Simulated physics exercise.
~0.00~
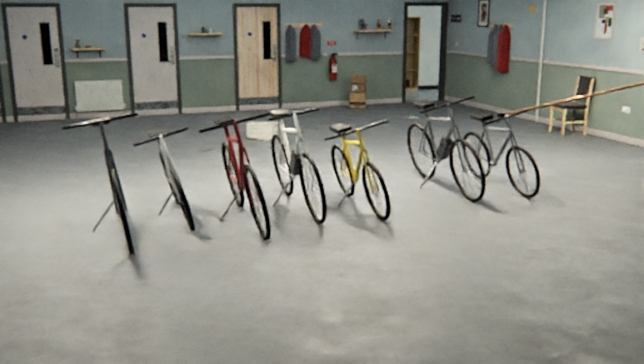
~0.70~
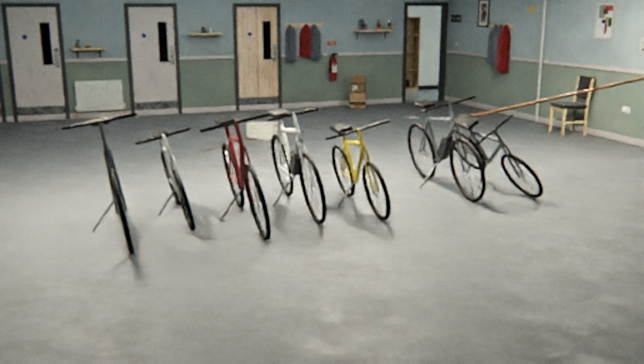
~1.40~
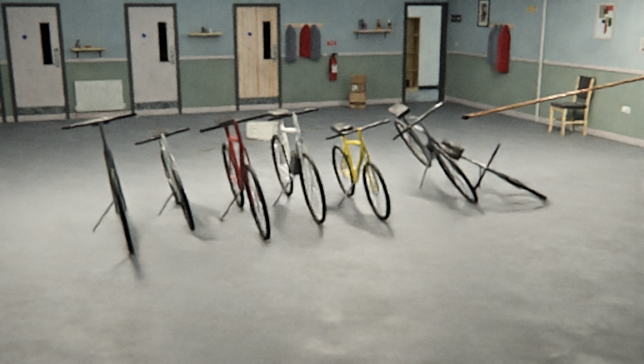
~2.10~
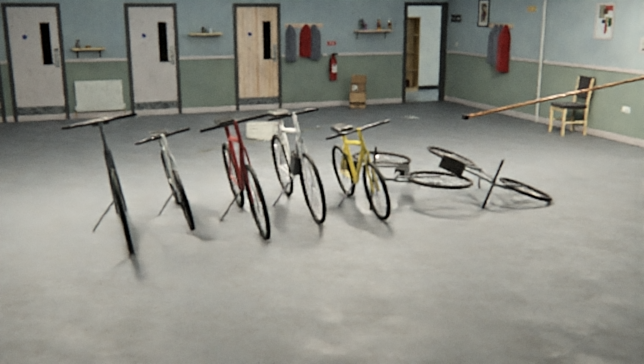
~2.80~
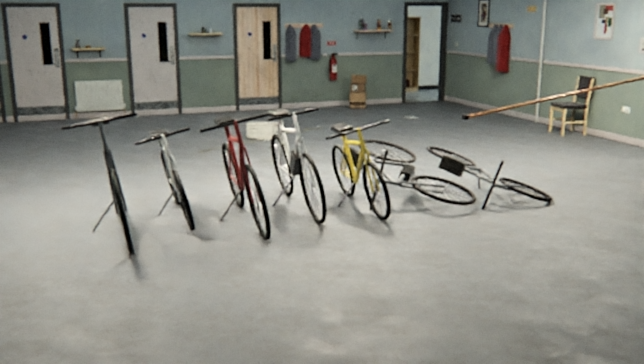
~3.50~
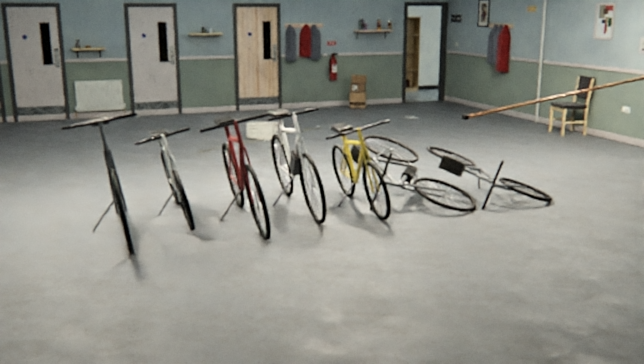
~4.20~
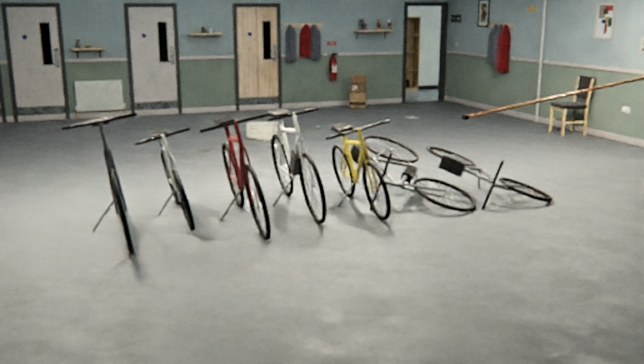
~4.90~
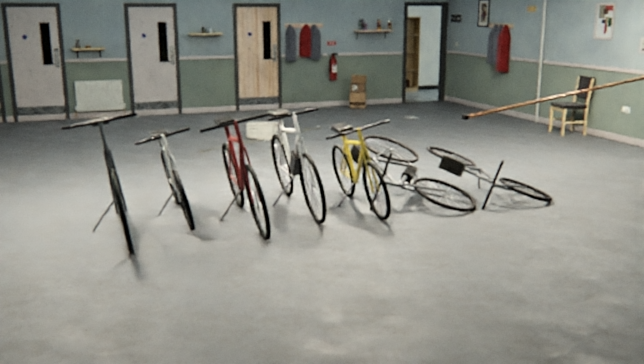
The clip shows seven bicycles parked in a row in a large room as a pole at the right shifts left and the rightmost bicycle topples, followed by its grey neighbour, which comes to rest low beside the yellow bicycle, while the other five stay standing.
